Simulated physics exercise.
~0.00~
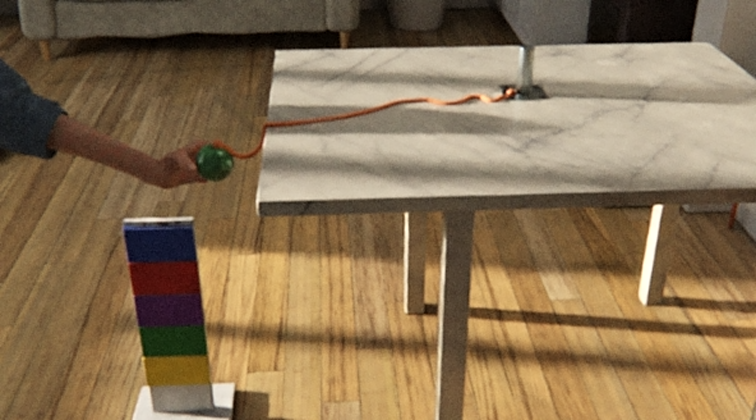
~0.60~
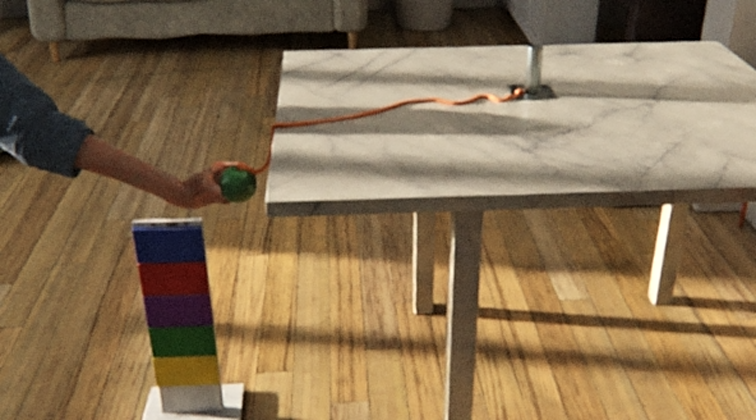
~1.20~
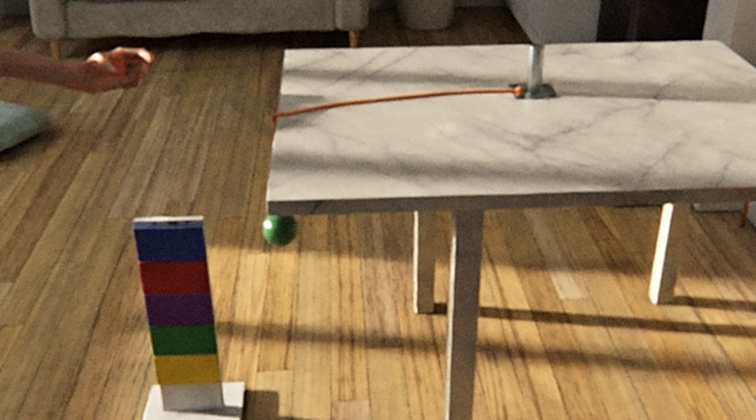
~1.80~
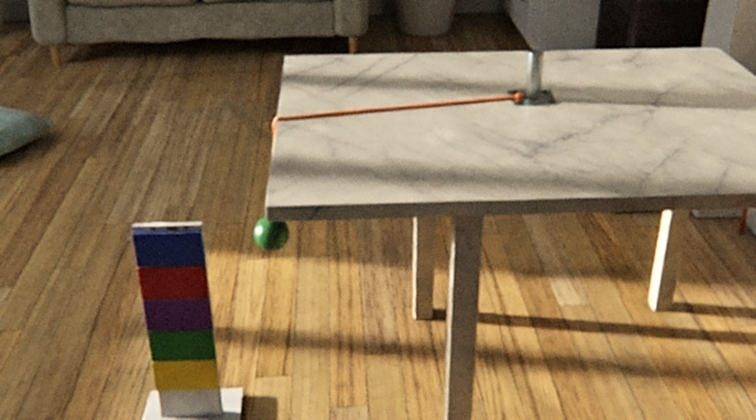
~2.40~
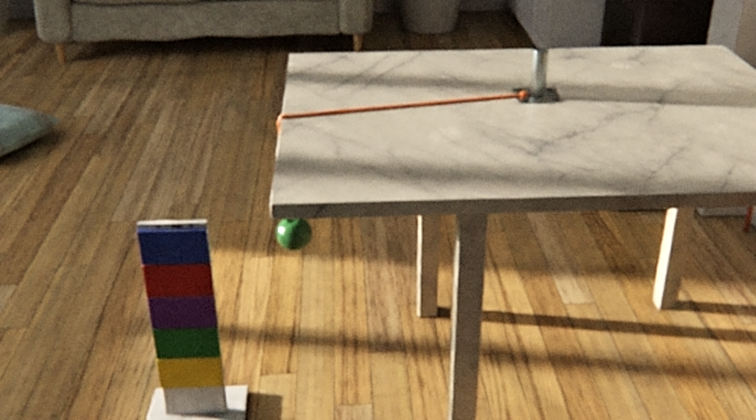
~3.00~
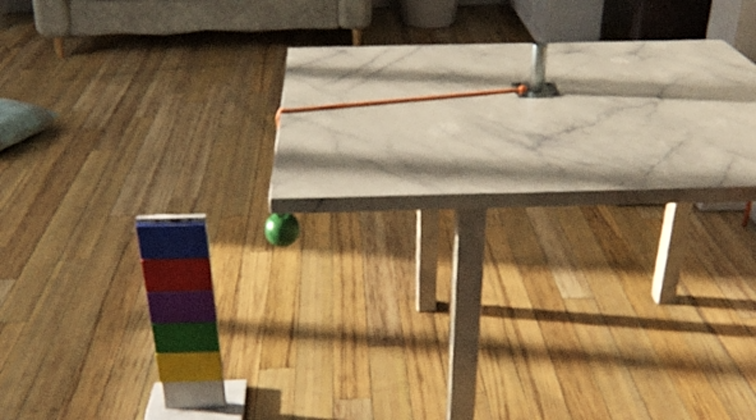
A hand releases a tethered green ball, which swings below the table edge, level with blue.
